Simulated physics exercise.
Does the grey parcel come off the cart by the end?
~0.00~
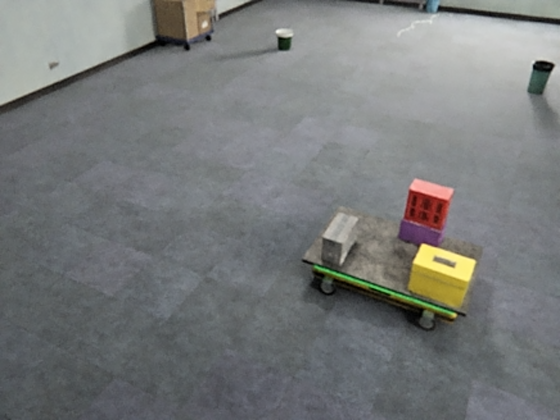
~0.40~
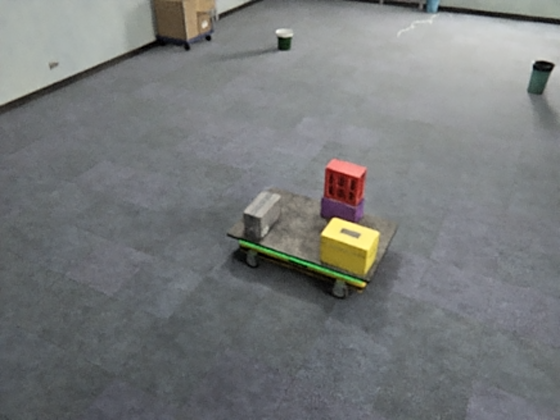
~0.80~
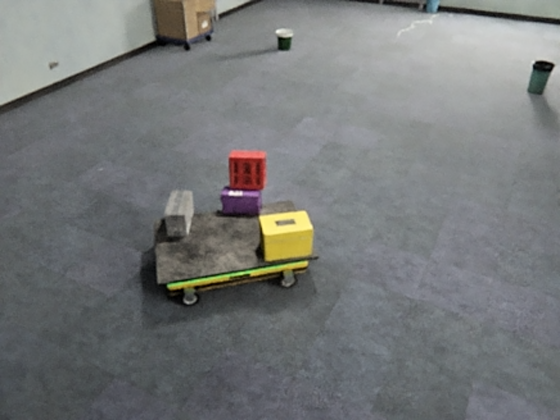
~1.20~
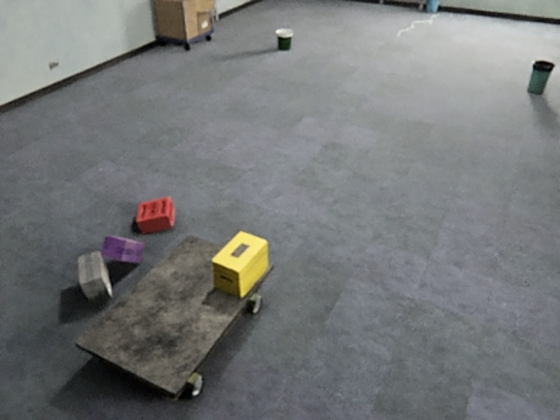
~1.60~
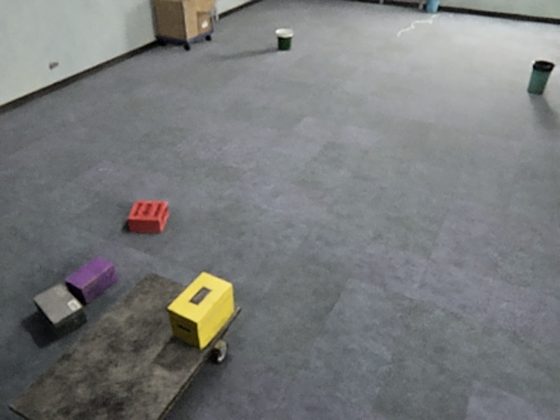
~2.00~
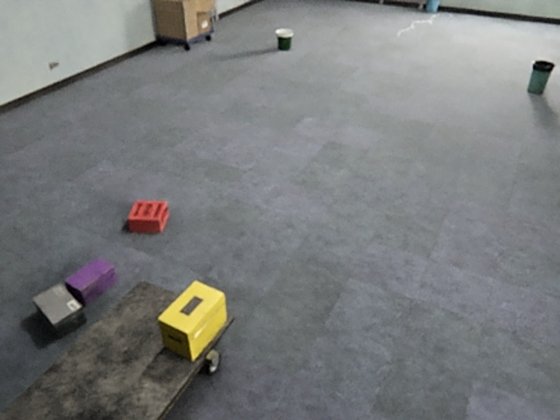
Yes, the grey parcel ends up on its side on the carpet beside the cart, while the yellow toolbox keeps its place on the deck.
